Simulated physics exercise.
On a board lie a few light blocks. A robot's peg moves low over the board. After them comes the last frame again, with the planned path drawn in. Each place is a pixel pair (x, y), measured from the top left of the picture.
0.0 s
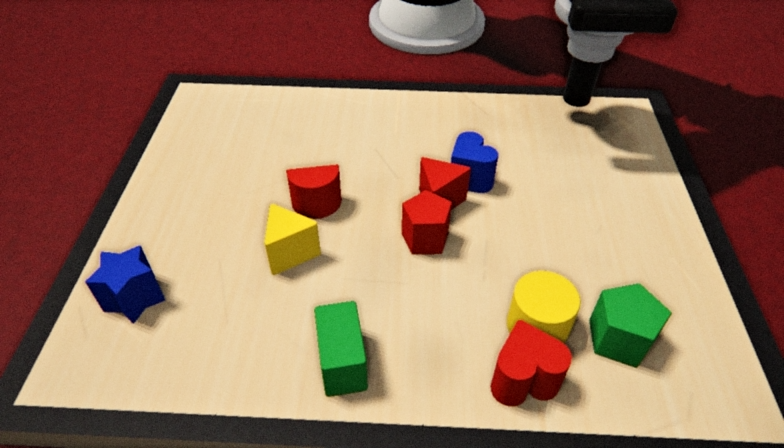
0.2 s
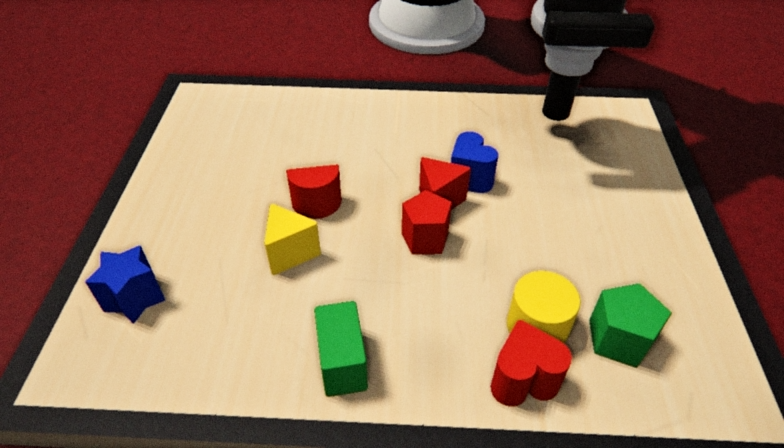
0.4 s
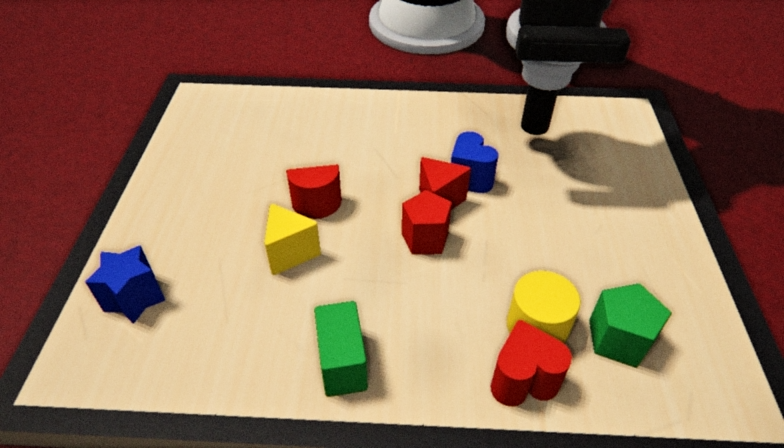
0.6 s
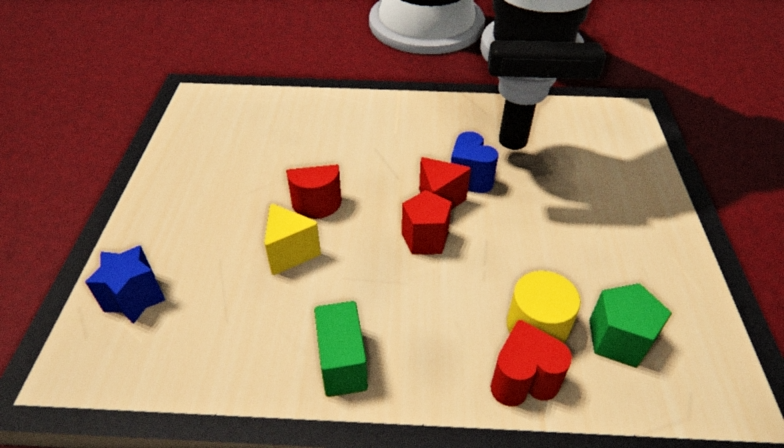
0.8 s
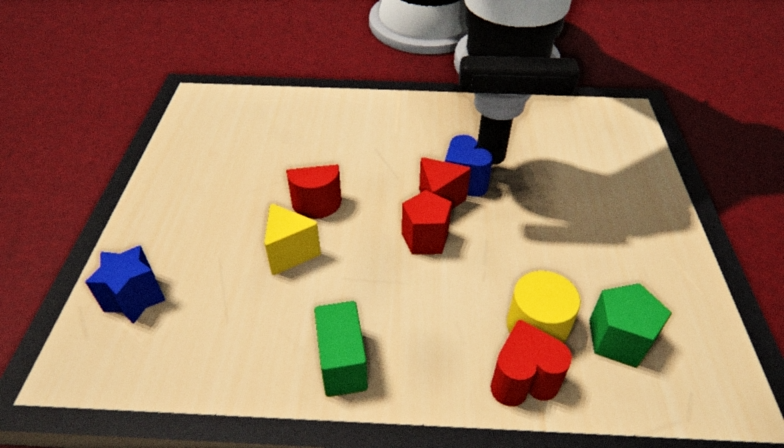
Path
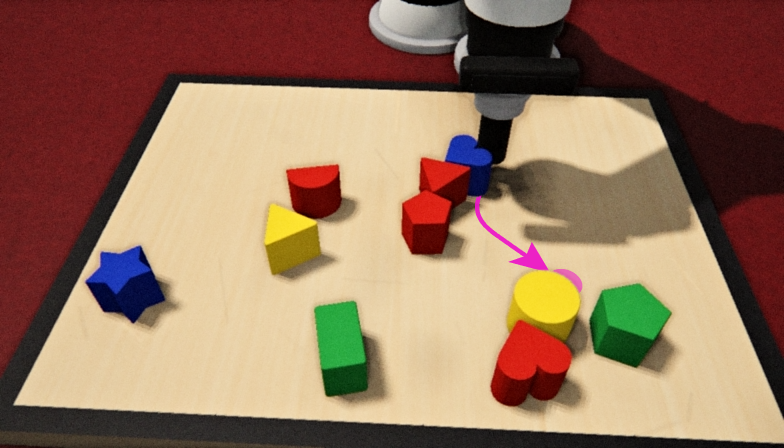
To begin with, a robot's black peg hovers near the far right edge of a pale board scattered with red, yellow, blue and green blocks. The peg moves steadily left and toward the viewer, then meets the blue heart-shaped block and nudges it slightly left, beside the red triangle.
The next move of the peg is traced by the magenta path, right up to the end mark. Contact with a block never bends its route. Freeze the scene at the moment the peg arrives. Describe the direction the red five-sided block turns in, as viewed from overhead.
Prediction: Counterclockwise.
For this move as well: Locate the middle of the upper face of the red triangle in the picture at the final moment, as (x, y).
The spot you're after is about (416, 183) in the image.
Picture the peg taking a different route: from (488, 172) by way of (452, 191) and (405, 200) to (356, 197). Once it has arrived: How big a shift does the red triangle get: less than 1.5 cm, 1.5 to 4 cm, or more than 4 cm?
The shift is above 4 cm.
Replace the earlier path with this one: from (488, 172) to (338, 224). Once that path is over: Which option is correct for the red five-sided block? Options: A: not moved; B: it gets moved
B
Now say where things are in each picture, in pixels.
Tip of the peg at (576, 100), middles of tops, red five-sided block at (428, 207), red triangle at (442, 171), blue heart-shaped block at (474, 147), yellow circular block at (547, 295), green five-sided block at (636, 309), in the first frame.
Peg at (556, 113), nothing pushed, in the second frame.
Peg at (535, 127), nothing pushed, in the third frame.
Peg at (513, 141), nothing pushed, in the fourth frame.
Peg at (491, 156), red five-sided block at (428, 207), red triangle at (442, 171), blue heart-shaped block at (468, 151), yellow circular block at (547, 295), green five-sided block at (636, 309), in the fifth frame.
The line goes from (488, 172) over (477, 209) and (513, 246) to (564, 283).
On the path given first. One third of the way, peg at (480, 193); red five-sided block at (419, 212), turned 30° anticlockwise; red triangle at (417, 183), turned 35° clockwise; blue heart-shaped block at (449, 171), turned 45° clockwise.
Two thirds of the way, peg at (517, 231); red five-sided block at (419, 212), turned 30° anticlockwise; red triangle at (416, 183), turned 40° clockwise; blue heart-shaped block at (449, 171), turned 45° clockwise.
At the end, peg at (570, 267); red five-sided block at (419, 212), turned 30° anticlockwise; red triangle at (416, 183), turned 40° clockwise; blue heart-shaped block at (449, 171), turned 45° clockwise; yellow circular block unmoved; green five-sided block unmoved.
